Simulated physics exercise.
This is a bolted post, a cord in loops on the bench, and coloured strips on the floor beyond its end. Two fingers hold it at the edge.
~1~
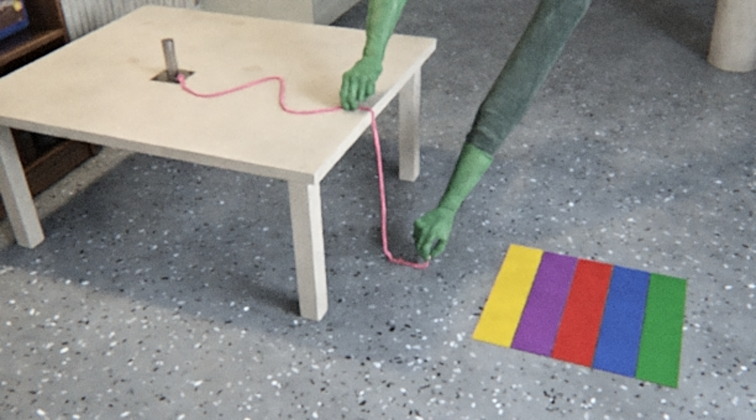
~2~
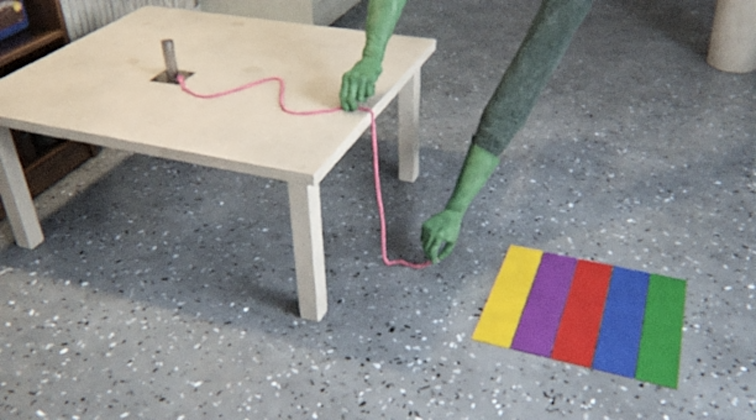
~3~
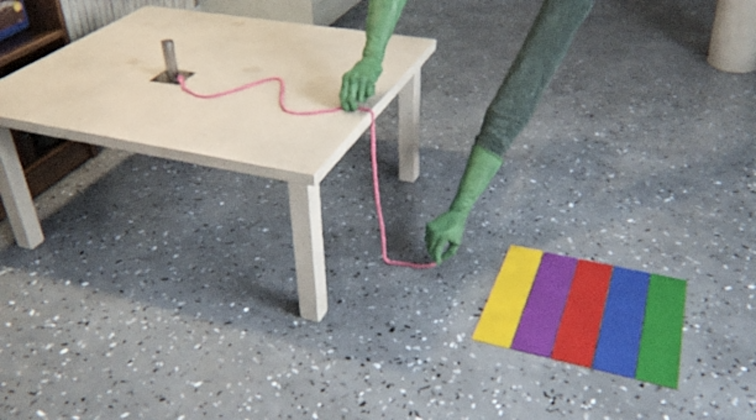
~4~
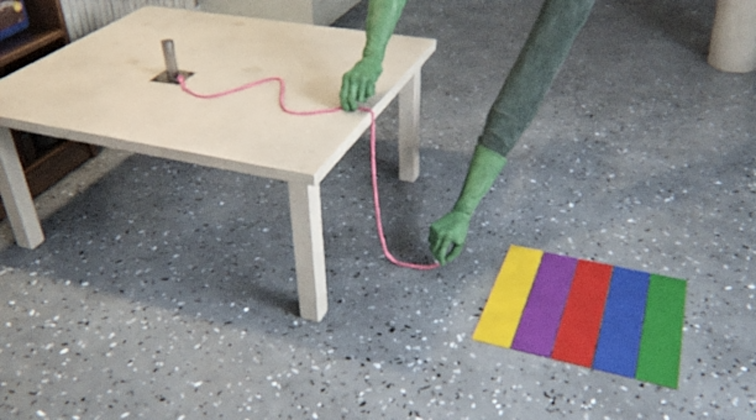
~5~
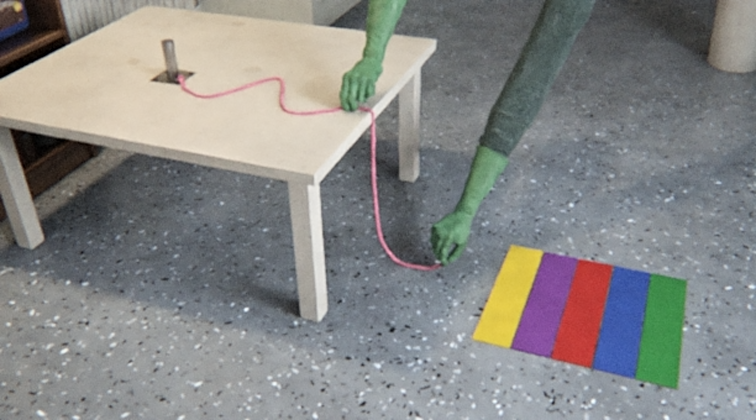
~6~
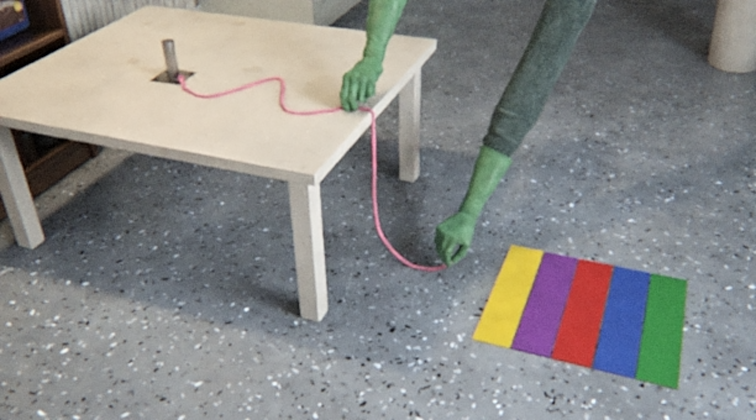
A green hand held a pink cord at the edge of a pale table while the other, gripping its end near the floor, moved slightly right, toward a mat of five coloured strips.
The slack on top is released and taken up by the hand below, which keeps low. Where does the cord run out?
The end stops over the green strip.
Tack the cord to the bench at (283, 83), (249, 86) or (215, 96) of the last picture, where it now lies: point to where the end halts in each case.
The places are (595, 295), (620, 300) and (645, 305).
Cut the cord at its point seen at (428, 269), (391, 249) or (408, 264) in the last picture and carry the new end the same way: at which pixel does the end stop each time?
About (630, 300), (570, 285) and (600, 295).
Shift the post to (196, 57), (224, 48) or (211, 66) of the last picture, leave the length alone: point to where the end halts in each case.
Near (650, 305), (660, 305) and (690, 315).
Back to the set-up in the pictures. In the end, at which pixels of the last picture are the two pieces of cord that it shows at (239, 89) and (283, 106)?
About (268, 92), and the other about (373, 112).
Soon after, end near (604, 295); over red.
Then, end near (644, 303); over blue.
At full stretch, end near (668, 309); over green. It gets as far as the green strip.
